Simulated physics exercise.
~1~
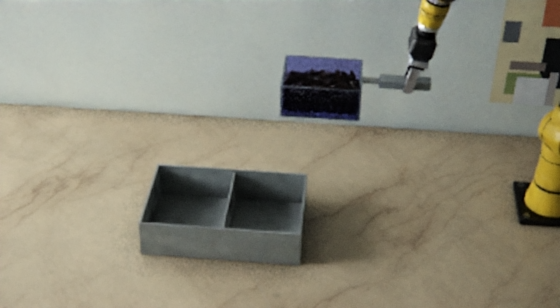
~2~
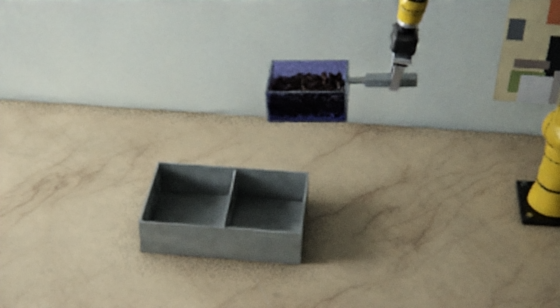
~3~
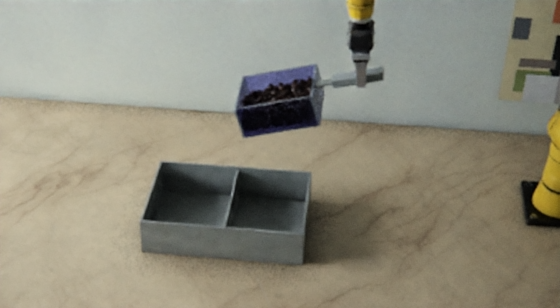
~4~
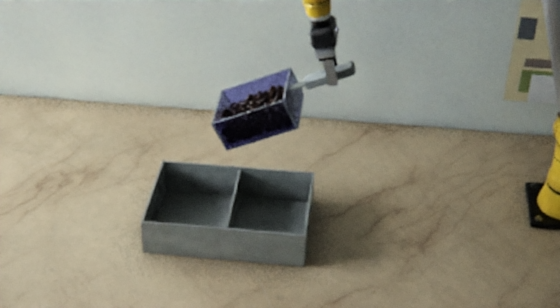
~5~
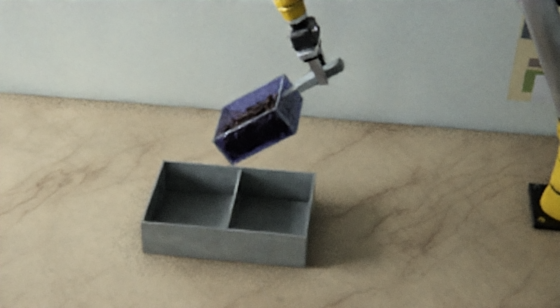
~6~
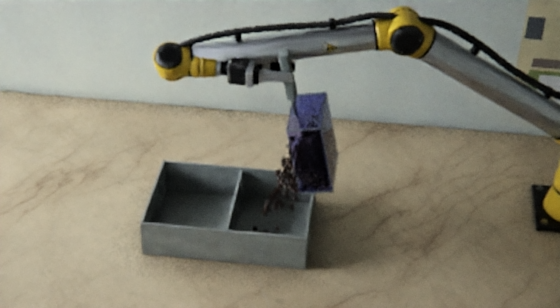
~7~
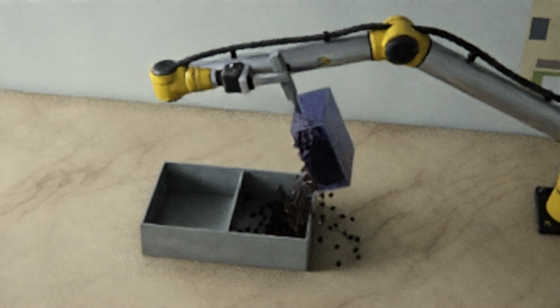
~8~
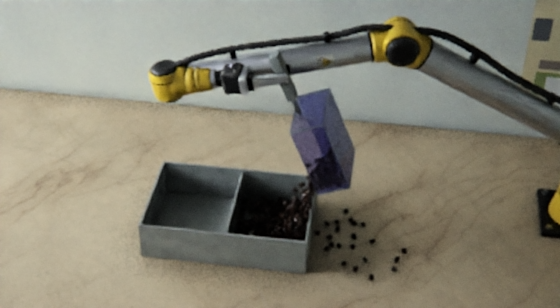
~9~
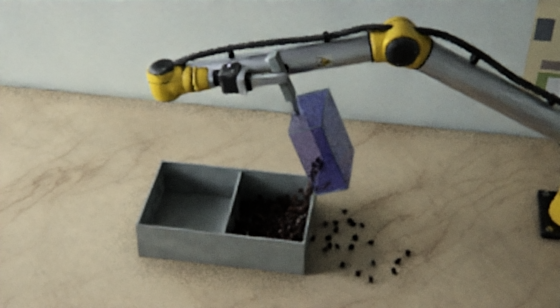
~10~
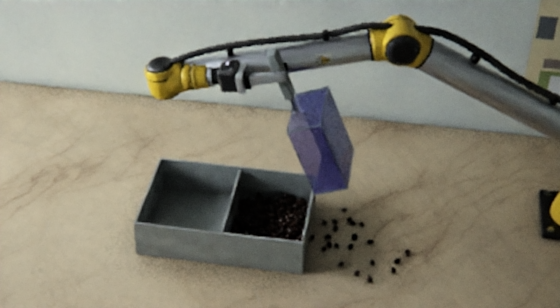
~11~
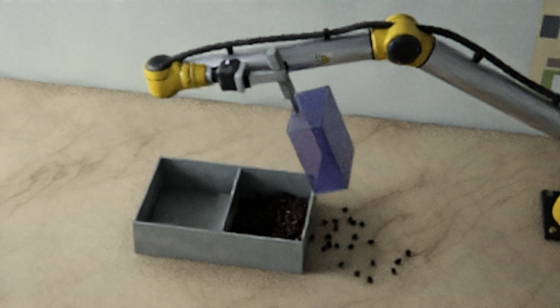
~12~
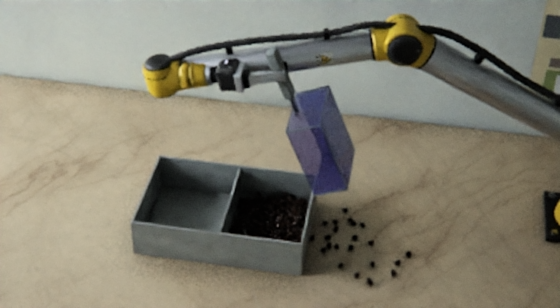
A yellow and grey robot arm carried a see-through purple box of dark beans left over a divided grey crate and tipped it steeply, pouring them into the right-hand compartment; some scattered on the table, and the emptied box stayed tilted above.
